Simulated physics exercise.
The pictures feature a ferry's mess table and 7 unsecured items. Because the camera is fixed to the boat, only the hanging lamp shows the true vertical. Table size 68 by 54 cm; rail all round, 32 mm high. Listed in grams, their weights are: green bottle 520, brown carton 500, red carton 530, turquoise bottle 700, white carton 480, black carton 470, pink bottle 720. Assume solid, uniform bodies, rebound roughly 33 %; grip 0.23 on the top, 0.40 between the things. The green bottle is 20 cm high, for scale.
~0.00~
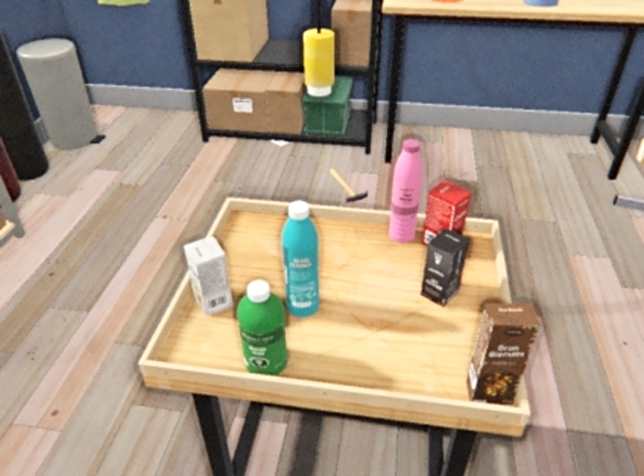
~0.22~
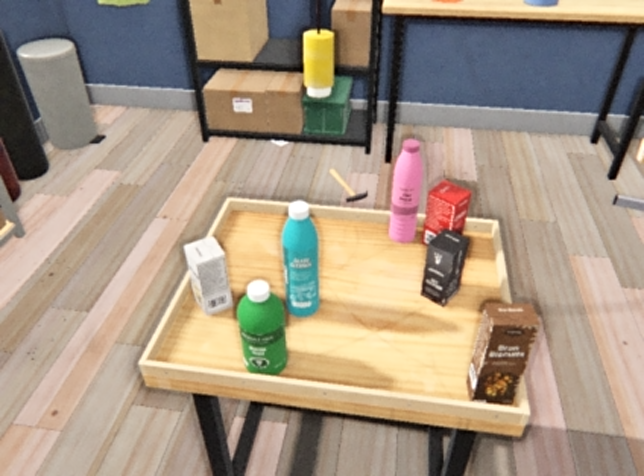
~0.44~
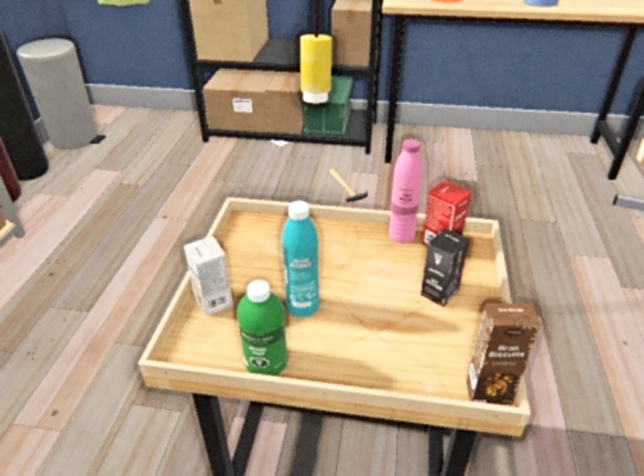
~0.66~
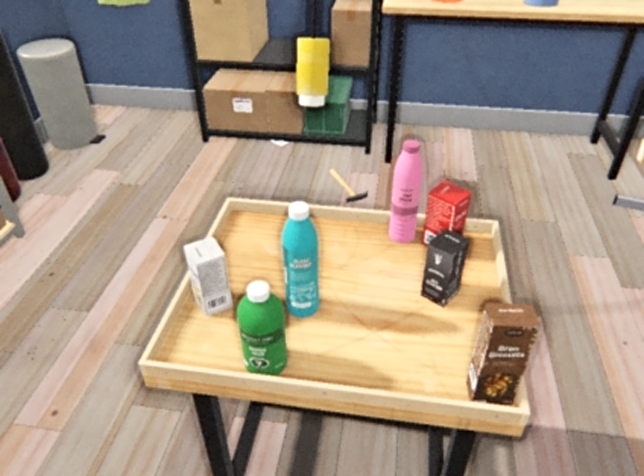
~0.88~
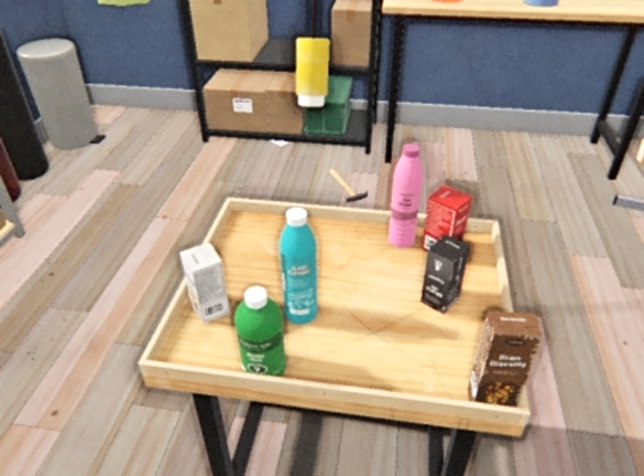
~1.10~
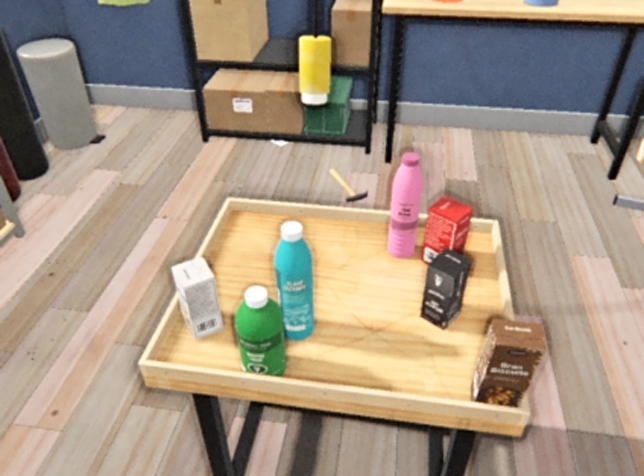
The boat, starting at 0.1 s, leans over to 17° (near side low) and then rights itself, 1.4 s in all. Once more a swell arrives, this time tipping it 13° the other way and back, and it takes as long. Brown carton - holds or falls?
Falls.
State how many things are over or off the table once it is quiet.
That comes to 1.
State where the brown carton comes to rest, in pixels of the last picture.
In the end it sits at around (484, 292).
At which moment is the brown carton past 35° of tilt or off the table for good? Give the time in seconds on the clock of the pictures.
About 2.3 seconds.
After 1.60 s, boat level; brown carton tipped 6° from how it sat near (503, 359); red carton slid 9 cm; white carton slid 9 cm.
After 2.40 s, boat heeled 10°, far side down; brown carton on its side near (487, 325); red carton slid 9 cm; white carton slid 9 cm.
At rest (3.4 s), tipped over on the table, brown carton; not toppled but over 5 cm from the start, red carton, turquoise bottle, white carton, black carton and pink bottle; green bottle in place, give or take 5 cm. Seen from the same camera at the end, brown carton near (484, 292).
